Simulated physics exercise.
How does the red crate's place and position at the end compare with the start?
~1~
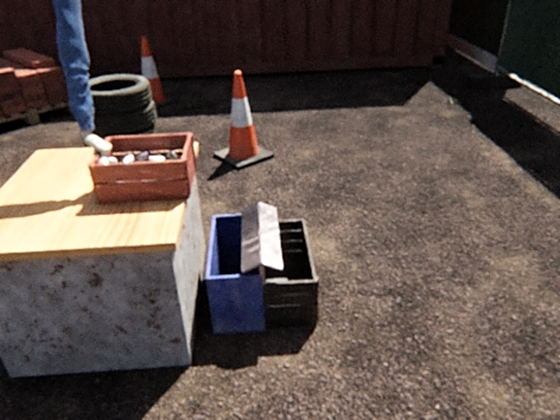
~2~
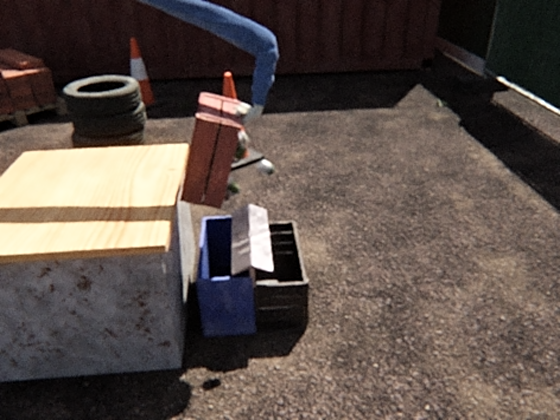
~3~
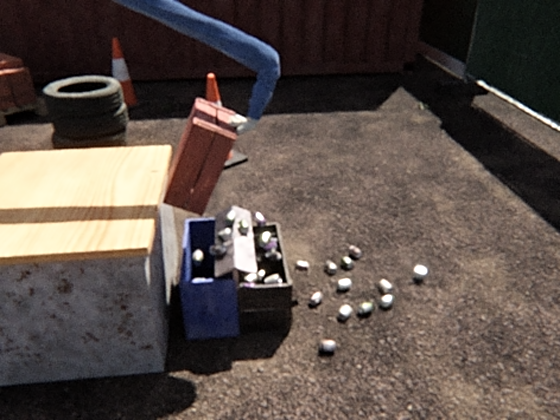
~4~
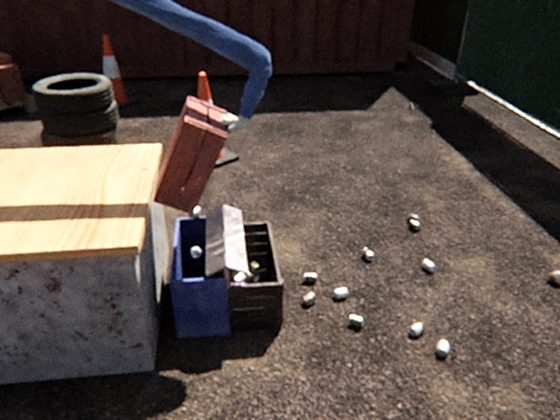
At the start the red crate sits upright on top of the bench, filled with cans. At the end the blue arm holds it steeply tipped just past the bench's right edge, above the blue box.
